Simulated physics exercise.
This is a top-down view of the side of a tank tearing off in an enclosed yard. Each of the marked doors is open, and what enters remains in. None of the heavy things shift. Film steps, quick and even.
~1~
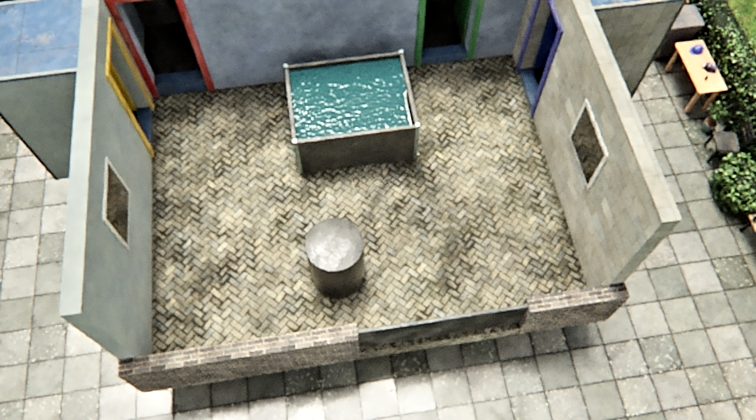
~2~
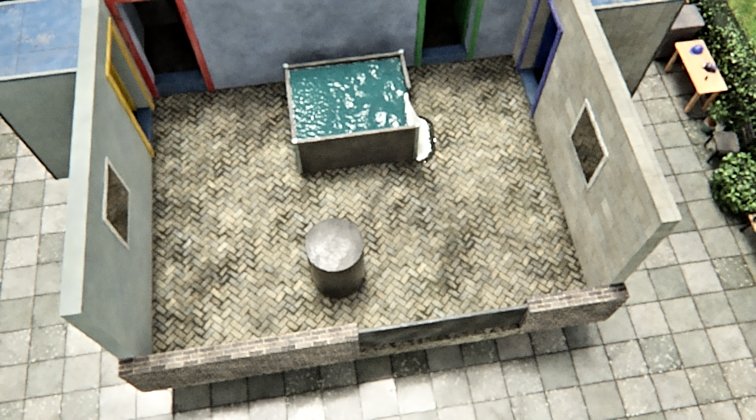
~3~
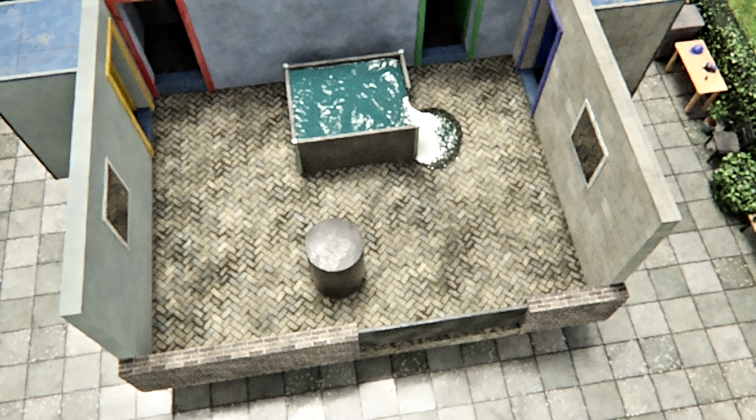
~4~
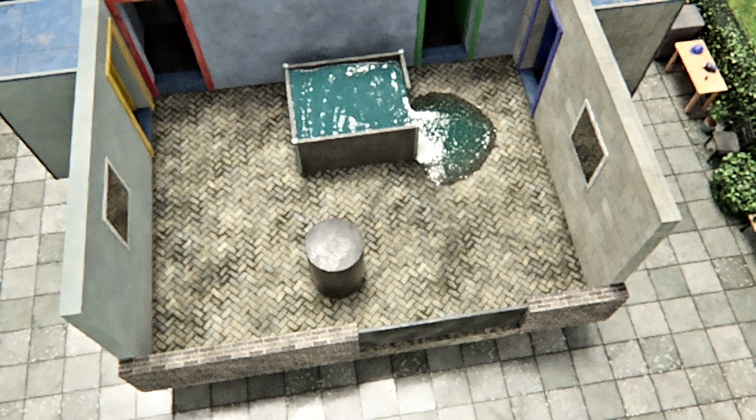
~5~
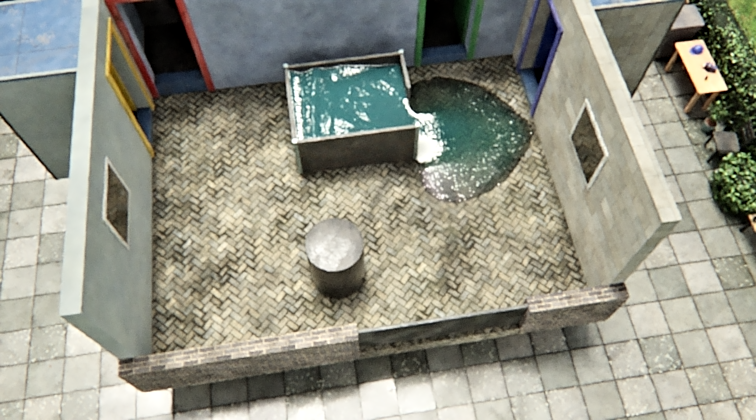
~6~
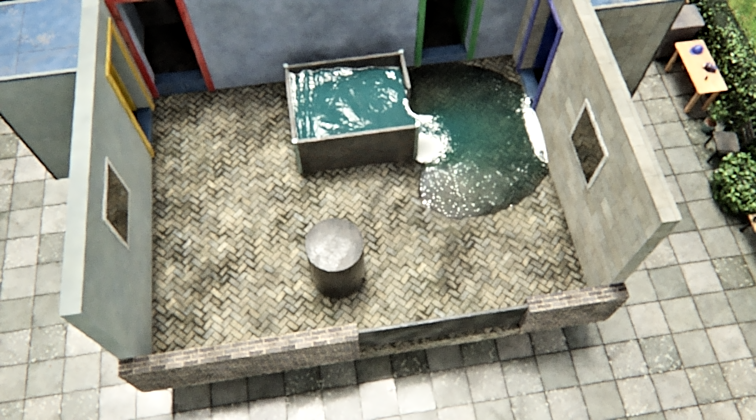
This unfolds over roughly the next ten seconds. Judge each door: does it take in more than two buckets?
My prediction: The blue door goes beyond what's allowed there; the yellow door stays inside what's allowed there; the red door stays inside what's allowed there; the green door stays inside what's allowed there.
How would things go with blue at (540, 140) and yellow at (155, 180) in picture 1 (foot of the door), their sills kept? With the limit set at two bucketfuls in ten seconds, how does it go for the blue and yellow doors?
Door by door: Blue is swamped, yellow is spared.
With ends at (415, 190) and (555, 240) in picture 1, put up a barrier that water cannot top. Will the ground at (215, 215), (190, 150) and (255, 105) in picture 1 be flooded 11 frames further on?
Results in order: Bone-dry / bone-dry / bone-dry.
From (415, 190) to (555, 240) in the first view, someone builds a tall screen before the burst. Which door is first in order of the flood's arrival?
It turns out to be the blue one.
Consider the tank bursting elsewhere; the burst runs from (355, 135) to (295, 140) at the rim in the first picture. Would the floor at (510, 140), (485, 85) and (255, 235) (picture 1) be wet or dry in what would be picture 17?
Taking the spots in turn: Untouched, untouched and swamped.
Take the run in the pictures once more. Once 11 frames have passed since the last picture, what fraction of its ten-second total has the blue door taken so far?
Something like 55 in a hundred.
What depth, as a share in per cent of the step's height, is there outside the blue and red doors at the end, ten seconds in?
The first is near 60 per cent, the second near 20 per cent.
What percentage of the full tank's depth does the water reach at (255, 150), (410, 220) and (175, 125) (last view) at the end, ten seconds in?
The depth comes out near 6, 6 and 6 per cent.
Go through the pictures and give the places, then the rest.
In the first picture, still water in the tank at (350, 98).
In the second picture, the front is at (425, 122), out from the gap at (410, 126).
In the third picture, the front is at (456, 126), out from the gap at (410, 128).
In the fourth picture, the front is at (492, 136), out from the gap at (410, 129).
In the fifth picture, the front is at (526, 137), out from the gap at (410, 129).
In the sixth picture, water pours out at (410, 129) and has run to (546, 167).
A moment on, water covers 25 % of the floor; the blue door over two buckets in, the yellow door not reached, the red door not reached, the green door wet at the sill, nothing in.
Next, water covers 25 % of the floor; the blue door far over two buckets in, the yellow door not reached, the red door not reached, the green door wet at the sill, nothing in.
Then, water covers 45 % of the floor; the blue door far over two buckets in, the yellow door not reached, the red door not reached, the green door wet at the sill, nothing in.
Later, water covers 80 % of the floor; the blue door far over two buckets in, the yellow door wet at the sill, nothing in, the red door wet at the sill, nothing in, the green door wet at the sill, nothing in.
In the end, water covers 100 % of the floor; the blue door far over two buckets in, the yellow door wet at the sill, nothing in, the red door wet at the sill, nothing in, the green door wet at the sill, nothing in.
